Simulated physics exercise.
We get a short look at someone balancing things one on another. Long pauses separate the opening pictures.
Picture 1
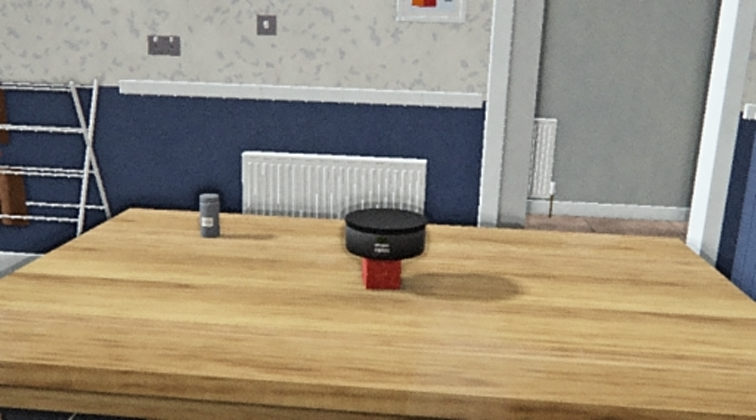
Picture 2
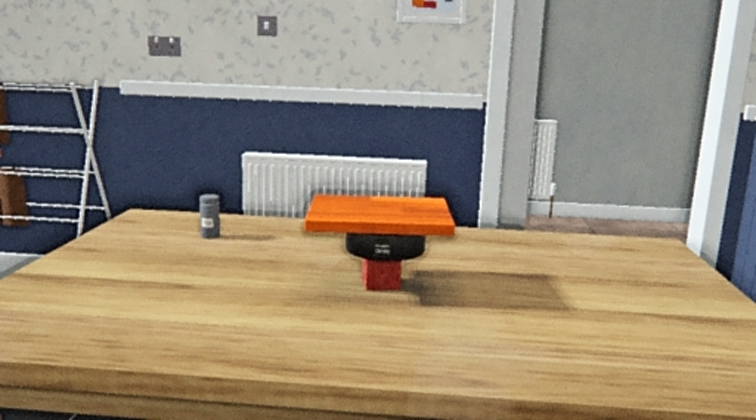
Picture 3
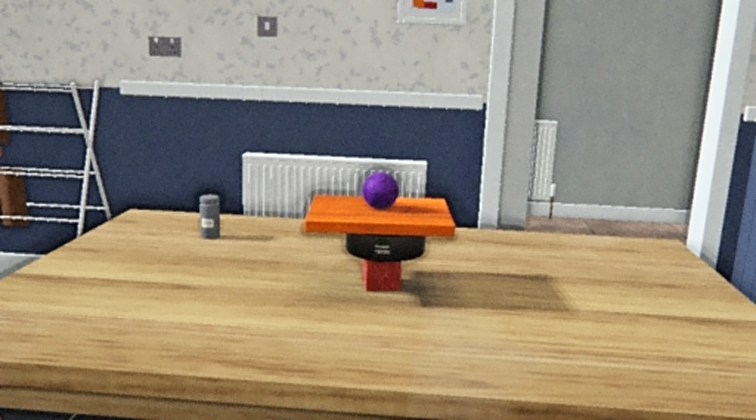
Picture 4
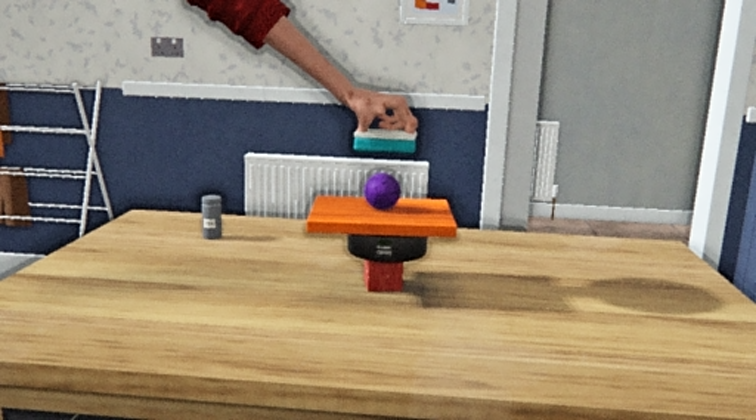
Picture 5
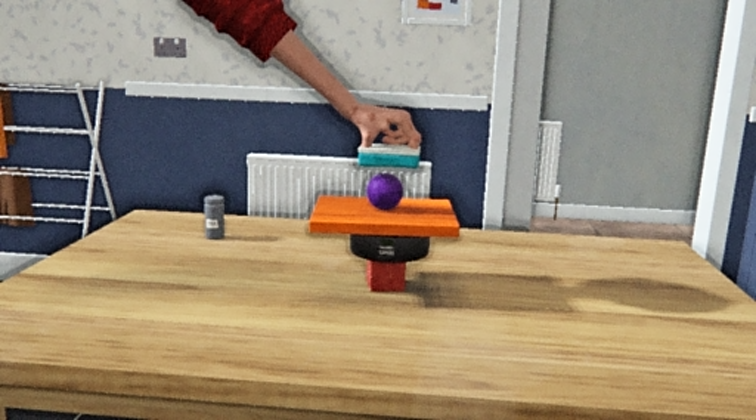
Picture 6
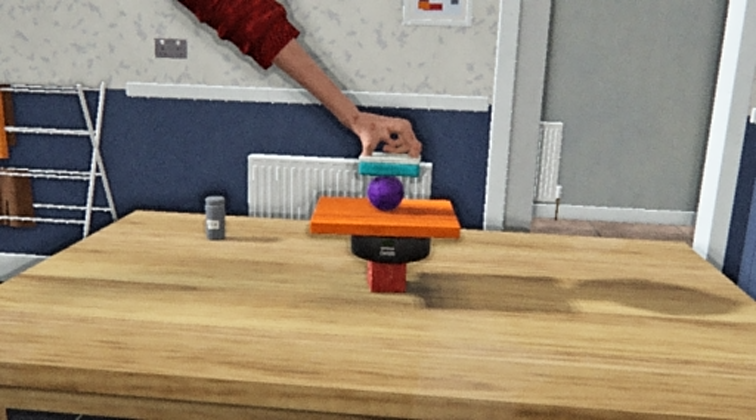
A stack grew on a wooden table, with an orange board and then a purple ball appearing above a black tub on a red block, before a hand lowered a turquoise sponge onto the ball.
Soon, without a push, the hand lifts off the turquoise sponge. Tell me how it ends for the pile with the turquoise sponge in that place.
It fails.
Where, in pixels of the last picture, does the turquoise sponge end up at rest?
Look near (440, 205) in the final picture.
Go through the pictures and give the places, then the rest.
The last thing is not in view yet; grey shaker (210, 216), in the first picture.
The last thing is not in view yet, in the second picture.
The last thing is not in view yet; black tub (386, 235), in the third picture.
Coming down; turquoise sponge (386, 141); orange board (382, 215), in the fourth picture.
Coming down; turquoise sponge (390, 156); red block (386, 268), in the fifth picture.
Set down, still held; turquoise sponge (390, 165); grey shaker (216, 218), in the sixth picture.
Then, 0.40 s past the last view, turquoise sponge rocked 47° from its first pose near (411, 180).
Then, 1.10 s past the last view, turquoise sponge now fallen.
Then, 2.00 s past the last view, nothing new.
Finally, fallen, turquoise sponge; the other 5 still in place. Final places as the last picture's camera would see them, turquoise sponge near (440, 205). The pile comes apart.
